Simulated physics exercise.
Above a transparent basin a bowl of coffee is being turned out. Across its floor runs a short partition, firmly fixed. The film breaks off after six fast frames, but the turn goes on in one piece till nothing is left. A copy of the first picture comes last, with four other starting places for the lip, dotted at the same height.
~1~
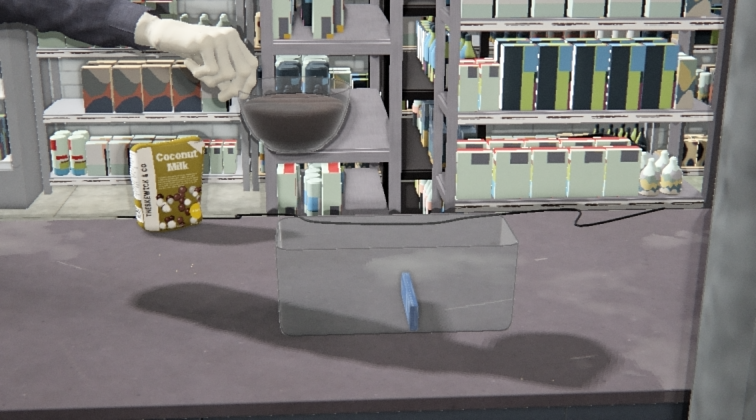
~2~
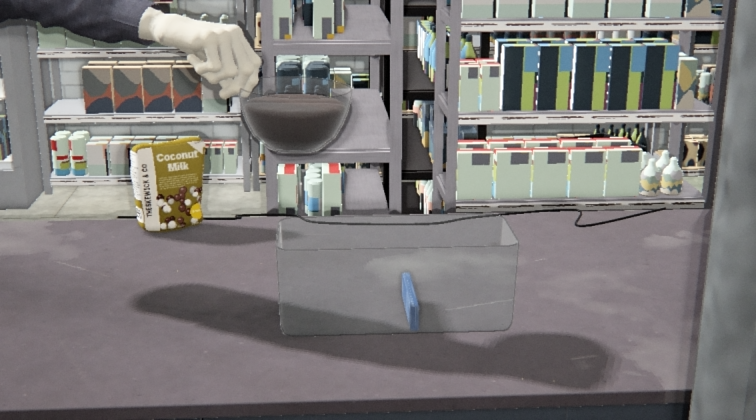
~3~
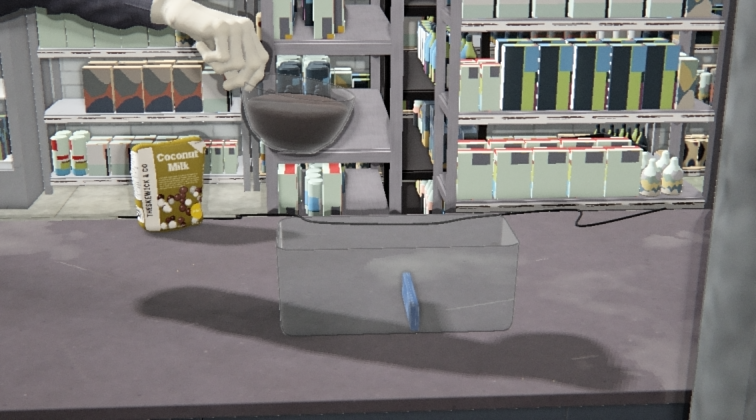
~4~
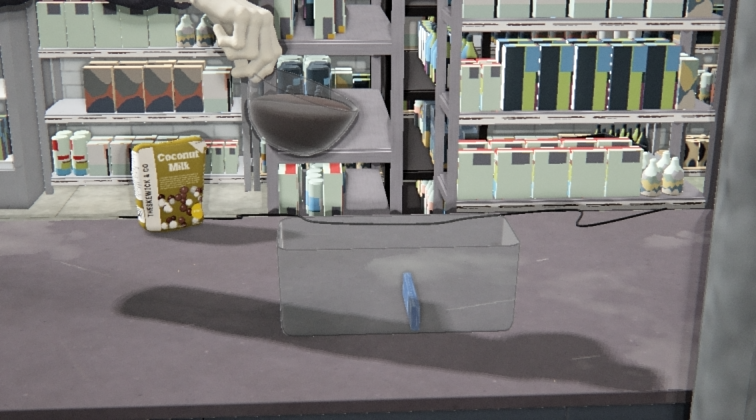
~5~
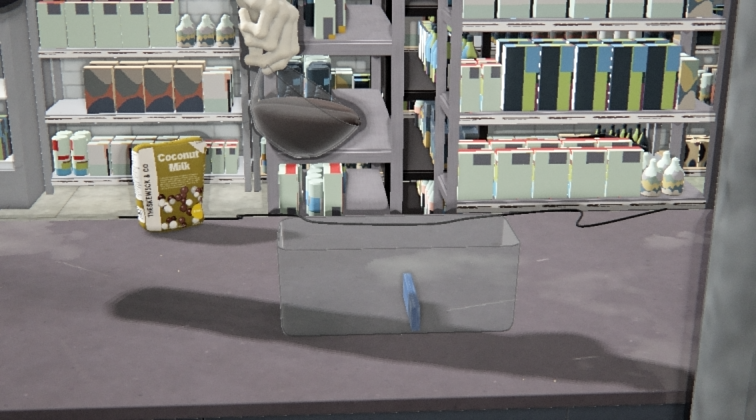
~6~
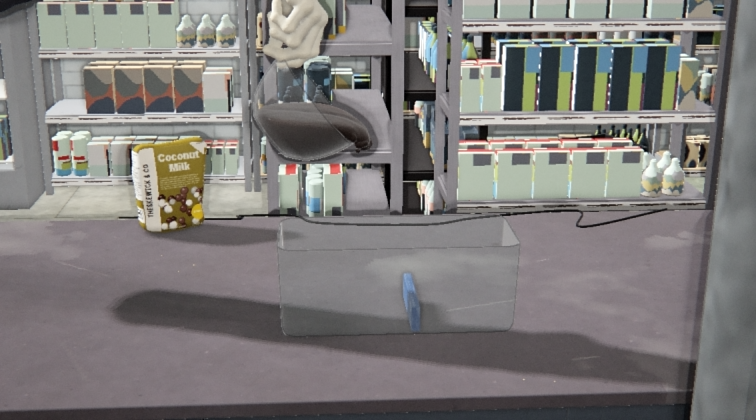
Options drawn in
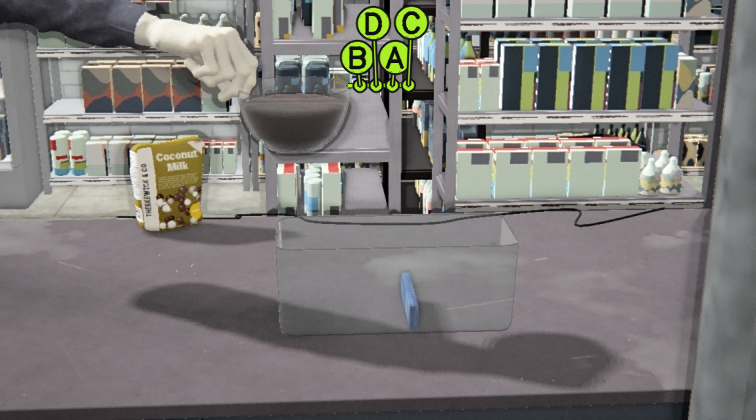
In a shop, a gloved hand above a clear basin tilting a glass bowl of dark liquid rightward until it reaches over the lip.
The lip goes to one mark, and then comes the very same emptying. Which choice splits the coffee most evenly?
Place D does it best.
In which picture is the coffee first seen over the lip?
In picture 5.
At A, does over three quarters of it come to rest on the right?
No, it does not.
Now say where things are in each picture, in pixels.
The first picture shows upright, lip at (348, 85); basin from (280, 334) to (512, 328); top of the wall at (410, 289); nothing has left yet.
The second picture shows tipped about 3°, lip at (350, 88); nothing has left yet.
The third picture shows tipped about 10°, lip at (354, 95); nothing has left yet.
The fourth picture shows tipped about 21°, lip at (357, 107); nothing has left yet.
The fifth picture shows tipped about 36°, lip at (357, 122); coffee is over the lip, down to (357, 122).
The sixth picture shows tipped about 52°, lip at (353, 139); coffee is over the lip, down to (358, 151).
In lime, A at (392, 85); B at (360, 85); C at (408, 85); D at (376, 85).
Choosing A, about 36 % ends left of the wall and 62 % right of it.
Choosing B, about 62 % ends left of the wall and 34 % right of it; 3 % is lost outside.
Choosing C, about 27 % ends left of the wall and 70 % right of it; 3 % is lost outside.
Choosing D, about 49 % ends left of the wall and 49 % right of it.
